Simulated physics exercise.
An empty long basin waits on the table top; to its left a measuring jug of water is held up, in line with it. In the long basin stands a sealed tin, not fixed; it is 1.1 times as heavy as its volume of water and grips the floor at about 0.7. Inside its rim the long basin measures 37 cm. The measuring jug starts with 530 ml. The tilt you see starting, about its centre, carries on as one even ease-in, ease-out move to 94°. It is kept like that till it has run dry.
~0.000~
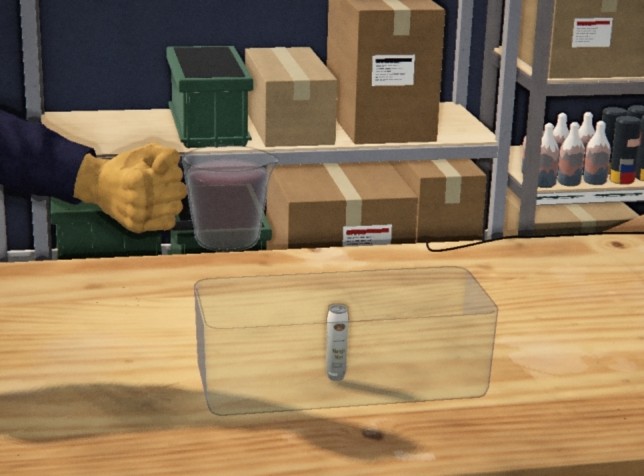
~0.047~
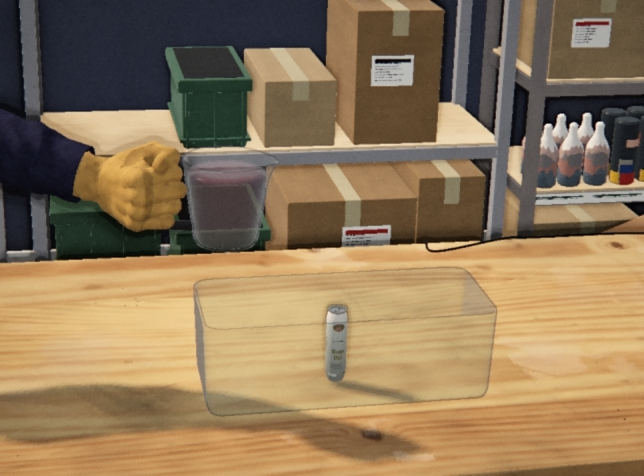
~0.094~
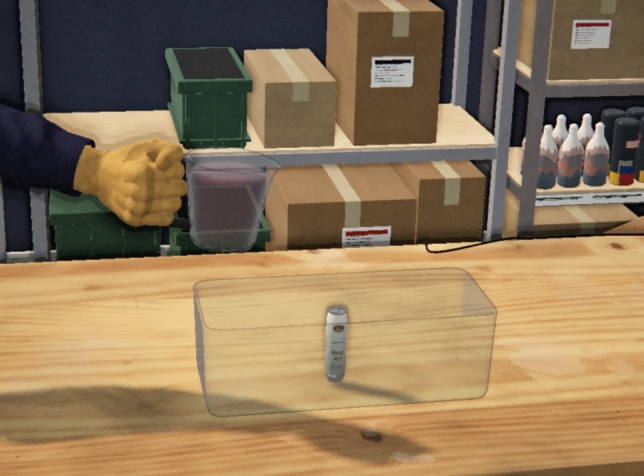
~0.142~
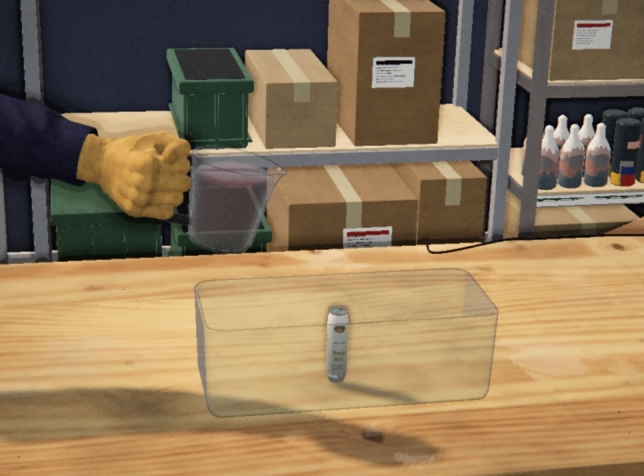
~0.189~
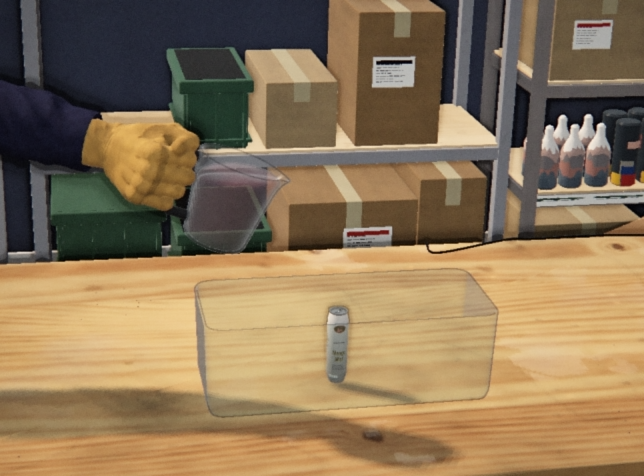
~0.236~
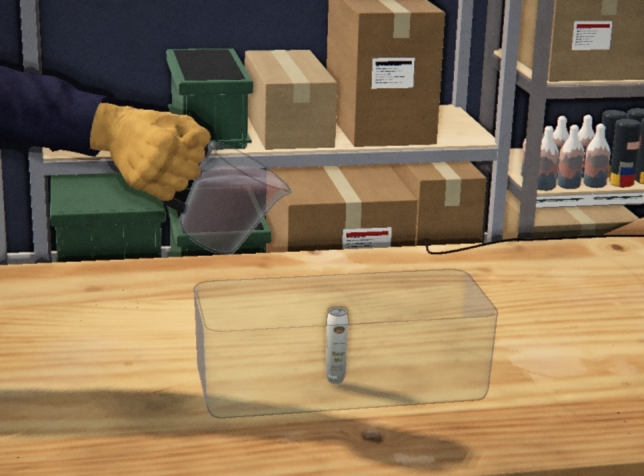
A gloved hand holds a clear jug of water nearly still, then tilts it steadily to the right, bringing the water up to its lower rim, above and left of a clear basin with a small tin on a wooden table.
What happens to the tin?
It falls.
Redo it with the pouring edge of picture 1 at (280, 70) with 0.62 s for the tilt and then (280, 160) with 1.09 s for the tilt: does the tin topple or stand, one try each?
First it stays up; then it topples.
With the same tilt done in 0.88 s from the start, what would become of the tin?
The tin topples.
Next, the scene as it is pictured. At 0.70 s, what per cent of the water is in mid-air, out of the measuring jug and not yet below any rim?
Some 18 per cent.
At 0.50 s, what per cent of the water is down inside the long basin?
About 16 per cent.
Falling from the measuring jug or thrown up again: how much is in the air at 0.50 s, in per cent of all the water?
About 28 per cent.
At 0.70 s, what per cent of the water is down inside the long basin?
Near 66 in a hundred.
By 0.50 s the tilt is 86° and 56 per cent is still to pour; the tin stands where it began.
By 0.70 s the tilt is 94° and 17 per cent is still to pour; the tin leans 16°.
By 0.90 s the tilt is 94° and 3 per cent is still to pour; the tin lies on its side.
By 1.12 s the tilt is 94° and 1 per cent is still to pour; the tin lies on its side.
At rest the tin lies on its side.
